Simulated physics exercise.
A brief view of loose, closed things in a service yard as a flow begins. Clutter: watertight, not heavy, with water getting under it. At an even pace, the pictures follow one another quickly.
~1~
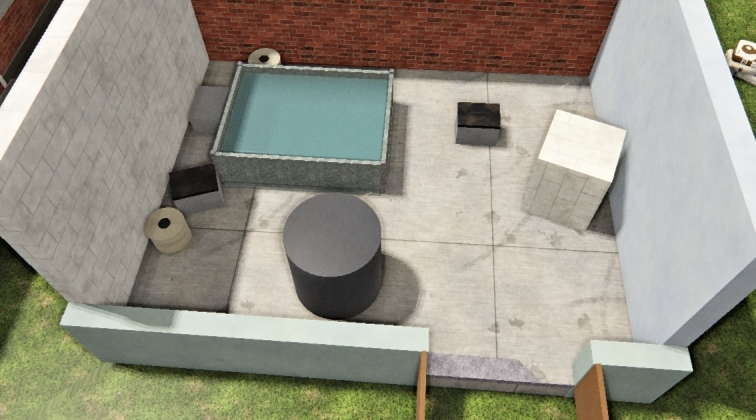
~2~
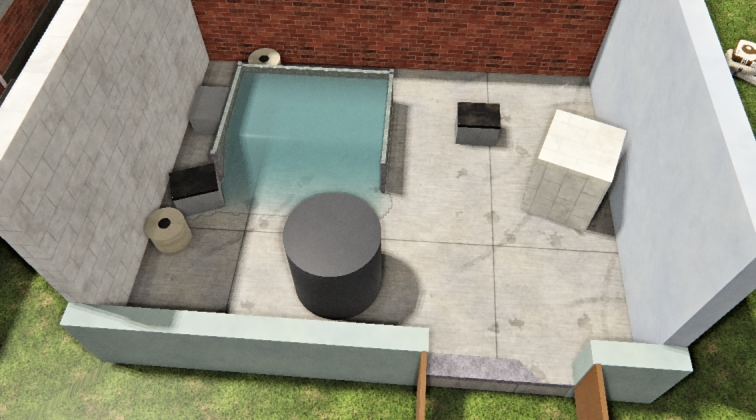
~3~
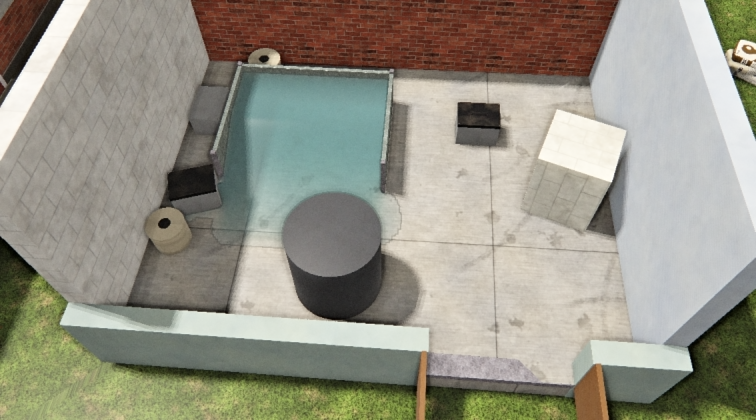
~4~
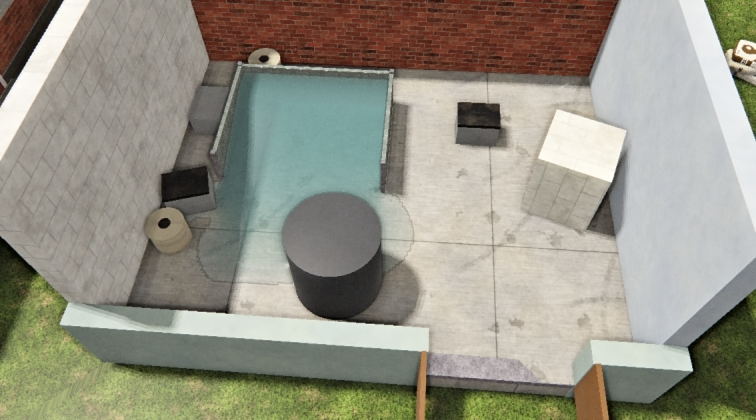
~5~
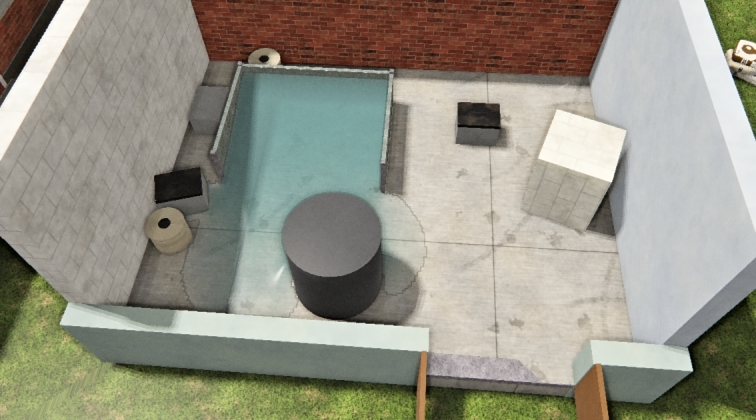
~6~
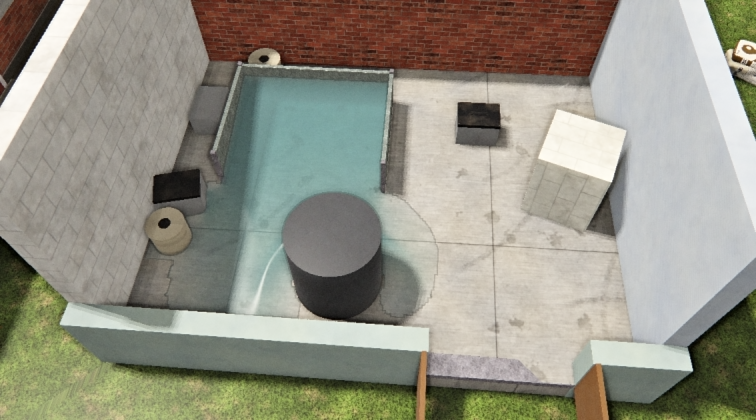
At the start, a raised pool of water stands in a walled yard among a dark cylinder, a pale cabinet and small boxes. Its front wall disappears and water spreads over the paving, around the cylinder toward the low front wall, while the dark-topped box on the left shifts slightly left.
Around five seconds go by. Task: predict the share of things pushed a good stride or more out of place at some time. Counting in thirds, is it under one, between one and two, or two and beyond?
The things swept well aside make up two thirds or a bigger part.
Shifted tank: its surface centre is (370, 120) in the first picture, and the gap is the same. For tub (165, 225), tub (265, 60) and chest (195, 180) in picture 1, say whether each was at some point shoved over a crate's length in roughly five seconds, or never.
The three, one by one: Past that mark, short of that and past that mark.
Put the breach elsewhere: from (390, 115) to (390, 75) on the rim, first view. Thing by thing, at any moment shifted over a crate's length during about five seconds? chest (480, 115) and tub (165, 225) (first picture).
First beyond that mark, then under that mark.
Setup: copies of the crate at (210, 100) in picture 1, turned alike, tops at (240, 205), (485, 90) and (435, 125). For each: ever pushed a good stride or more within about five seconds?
Shoved clear, stays put, stays put.
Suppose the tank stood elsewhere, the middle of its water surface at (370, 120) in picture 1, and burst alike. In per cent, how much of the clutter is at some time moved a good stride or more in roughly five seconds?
Close to 40 %.
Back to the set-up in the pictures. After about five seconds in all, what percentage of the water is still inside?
Estimate: Roughly 92 %.
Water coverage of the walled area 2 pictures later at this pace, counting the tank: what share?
My guess is around 35 per cent.
A moment on, 0 of 5 are well off their spots; 0 afloat.
Next, 0 of 5 are well off their spots; 1 afloat.
Later, 3 of 5 are well off their spots; 3 afloat.
In the end, 4 of 5 are well off their spots, and 4 have been at some point; 3 afloat.
